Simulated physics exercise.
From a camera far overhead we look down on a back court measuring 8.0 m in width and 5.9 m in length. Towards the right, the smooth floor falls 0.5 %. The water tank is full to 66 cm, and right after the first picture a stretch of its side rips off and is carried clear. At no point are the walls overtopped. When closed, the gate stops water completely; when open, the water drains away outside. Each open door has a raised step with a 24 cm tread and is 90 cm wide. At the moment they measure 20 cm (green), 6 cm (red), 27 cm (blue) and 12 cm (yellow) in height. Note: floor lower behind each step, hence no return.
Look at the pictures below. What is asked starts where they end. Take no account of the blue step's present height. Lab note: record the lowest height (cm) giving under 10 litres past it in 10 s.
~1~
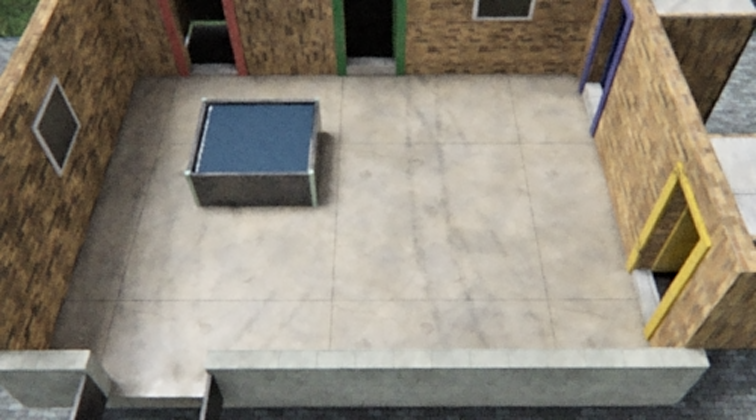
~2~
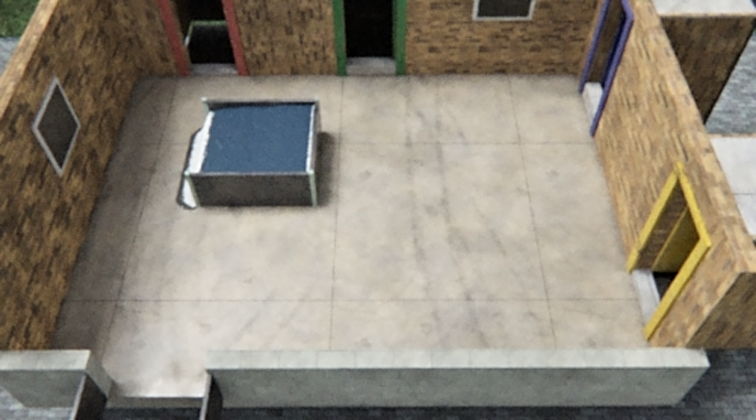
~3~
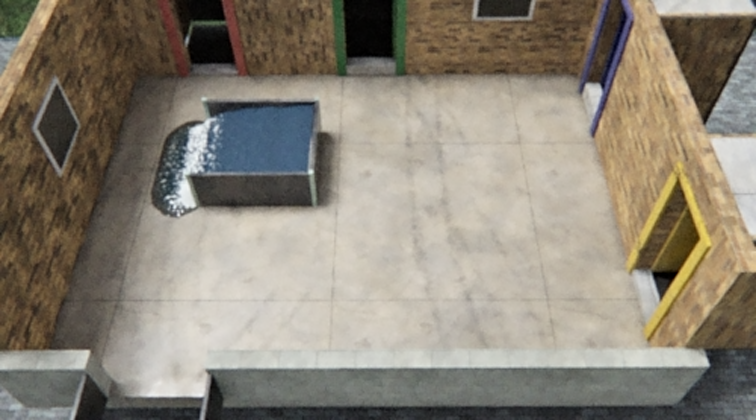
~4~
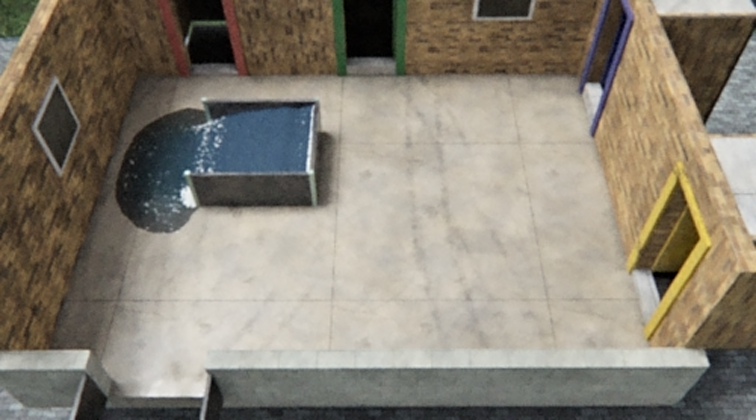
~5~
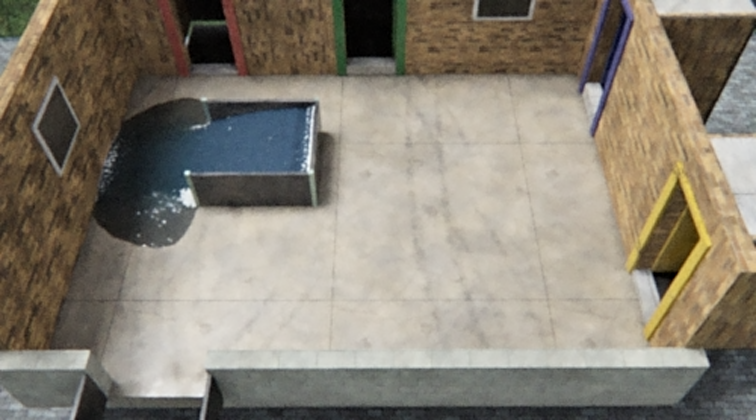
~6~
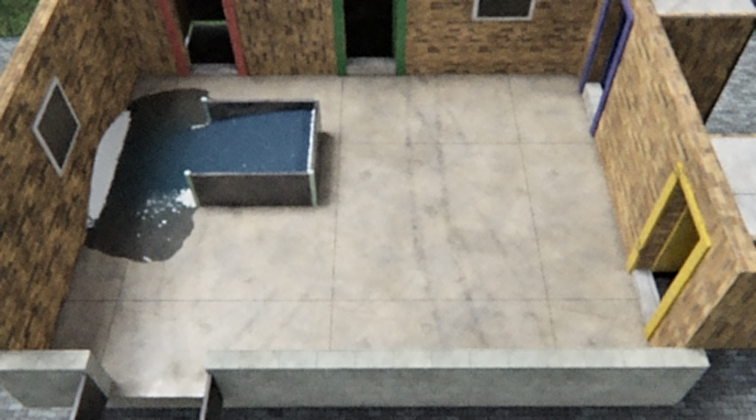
Lowest height: 6.5 cm.
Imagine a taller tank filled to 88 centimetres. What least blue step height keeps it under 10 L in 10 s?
Some 10.5 cm.
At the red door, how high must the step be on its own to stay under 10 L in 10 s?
At the red door it takes roughly 12.5 centimetres.
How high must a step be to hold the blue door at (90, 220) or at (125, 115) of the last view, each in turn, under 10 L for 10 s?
About 24 cm, then about 23 cm.
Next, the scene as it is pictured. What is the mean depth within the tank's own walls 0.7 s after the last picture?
I'd put it at some 30 centimetres on average.
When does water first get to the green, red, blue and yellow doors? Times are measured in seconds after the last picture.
Green 2.2 s, red 1.0 s, blue 4.5 s, yellow 6.5 s.
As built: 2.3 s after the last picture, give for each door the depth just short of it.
Centimetres: Green = 2, red = 13, blue = 0, yellow = 0.
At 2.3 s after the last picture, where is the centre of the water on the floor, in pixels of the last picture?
Centre estimate: (177, 180) px, approximately.
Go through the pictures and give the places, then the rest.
In the first frame, still water, 66 cm deep, in the water tank at (256, 139); the blue door at (602, 67) is dry.
In the second frame, the gap is at (205, 157), the front 0.3 m out at (183, 201); the back of the water tank holds 66 cm.
In the third frame, water pours out at (206, 159) and has run 0.7 m, to (157, 198); about 12 cm deep outside, 66 cm at the back.
In the fourth frame, the front is at (121, 189), 1.3 m from the gap at (206, 160); 2.6 m2 of floor is wet, 62 cm left at the back.
In the fifth frame, the gap is at (206, 160), the front 1.6 m out at (122, 127); the back of the water tank holds 56 cm.
In the sixth frame, the gap is at (206, 161), the front 1.7 m out at (86, 239); the back of the water tank holds 56 cm; the blue door at (602, 67), 6.5 m from the gap, is still 6.5 m from the nearest water.
Then, 0.7 s after the last picture water covers 15 % of the floor, deepest (41 cm) near (109, 169); it has not reached the blue door.
Then, 2.3 s after the last picture water covers 35 % of the floor, deepest (26 cm) near (138, 80); it has not reached the blue door.
Then, 9.3 s after the last picture water covers 90 % of the floor, deepest (8 cm) near (615, 231); 6 cm at the blue door, 0 litres in over its 27 cm step.
At the blue door as built, the water peaked near 11 cm, 5.3 s after the last picture.
With a step of 6 cm, 16 litres would have come in within the 10 s; with 8.5 cm, 2 litres. So under 10 litres takes about 6.5 cm.
